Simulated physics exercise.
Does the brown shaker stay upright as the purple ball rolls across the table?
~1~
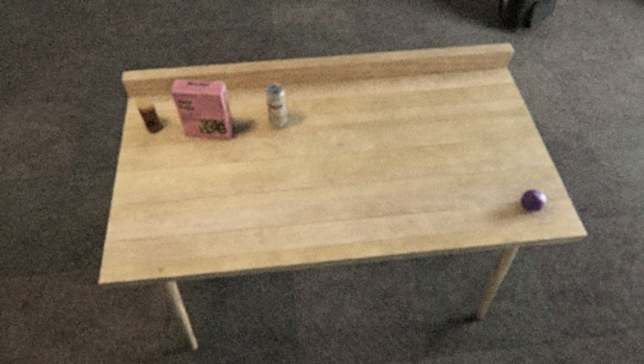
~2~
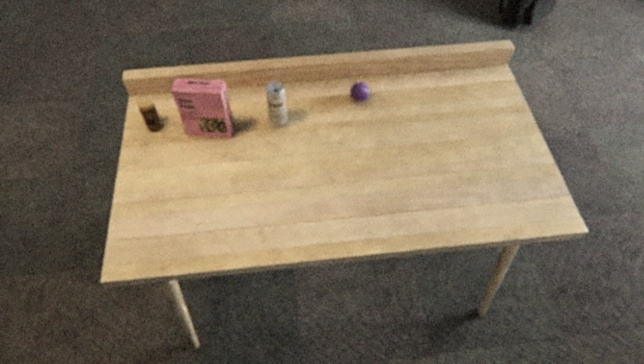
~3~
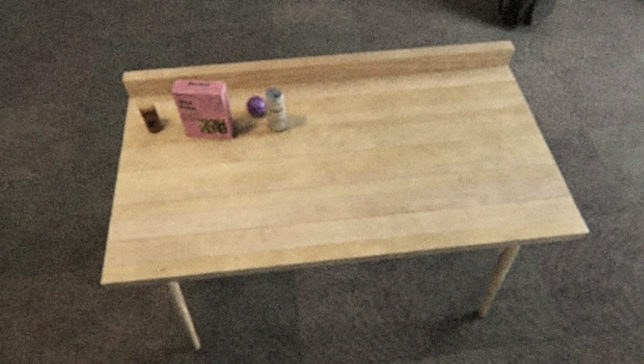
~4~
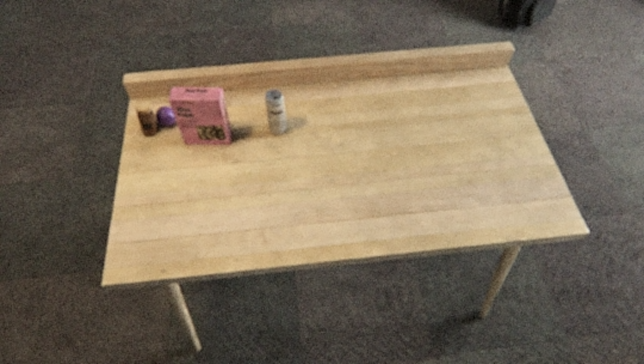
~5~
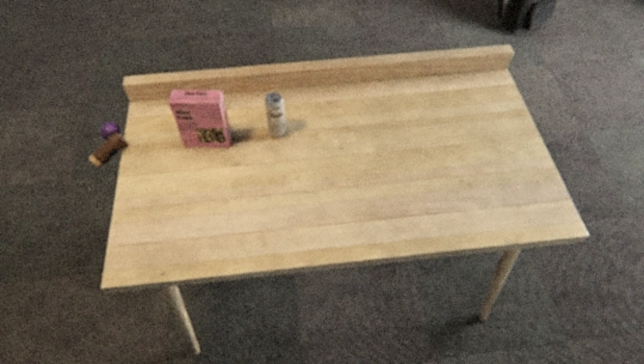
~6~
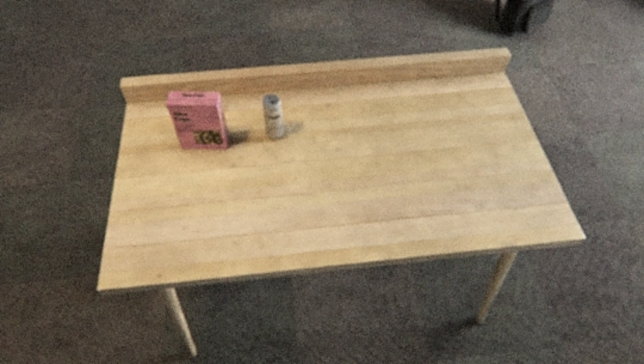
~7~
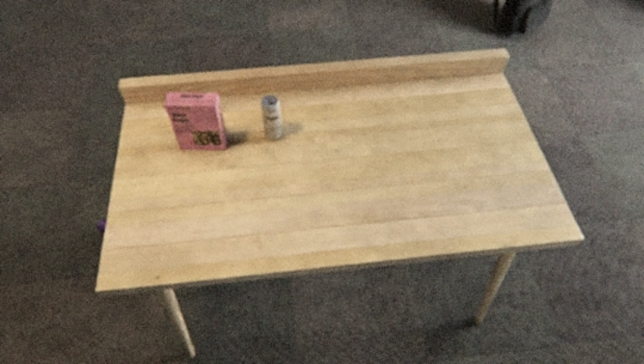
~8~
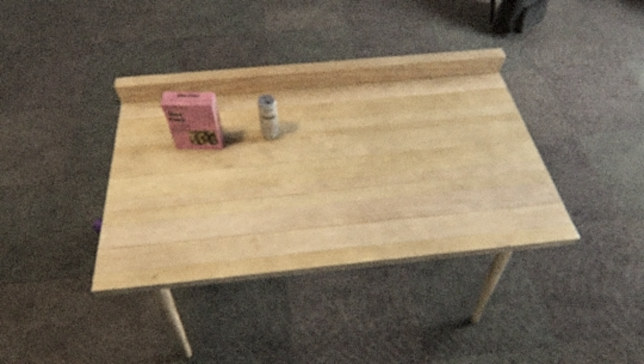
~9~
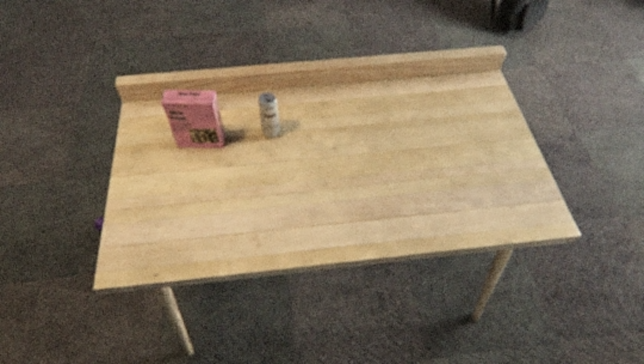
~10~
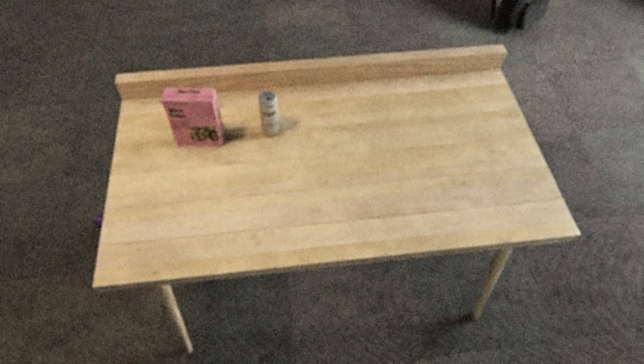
No, the brown shaker topples onto its side and goes off the left edge of the table as the ball reaches it.
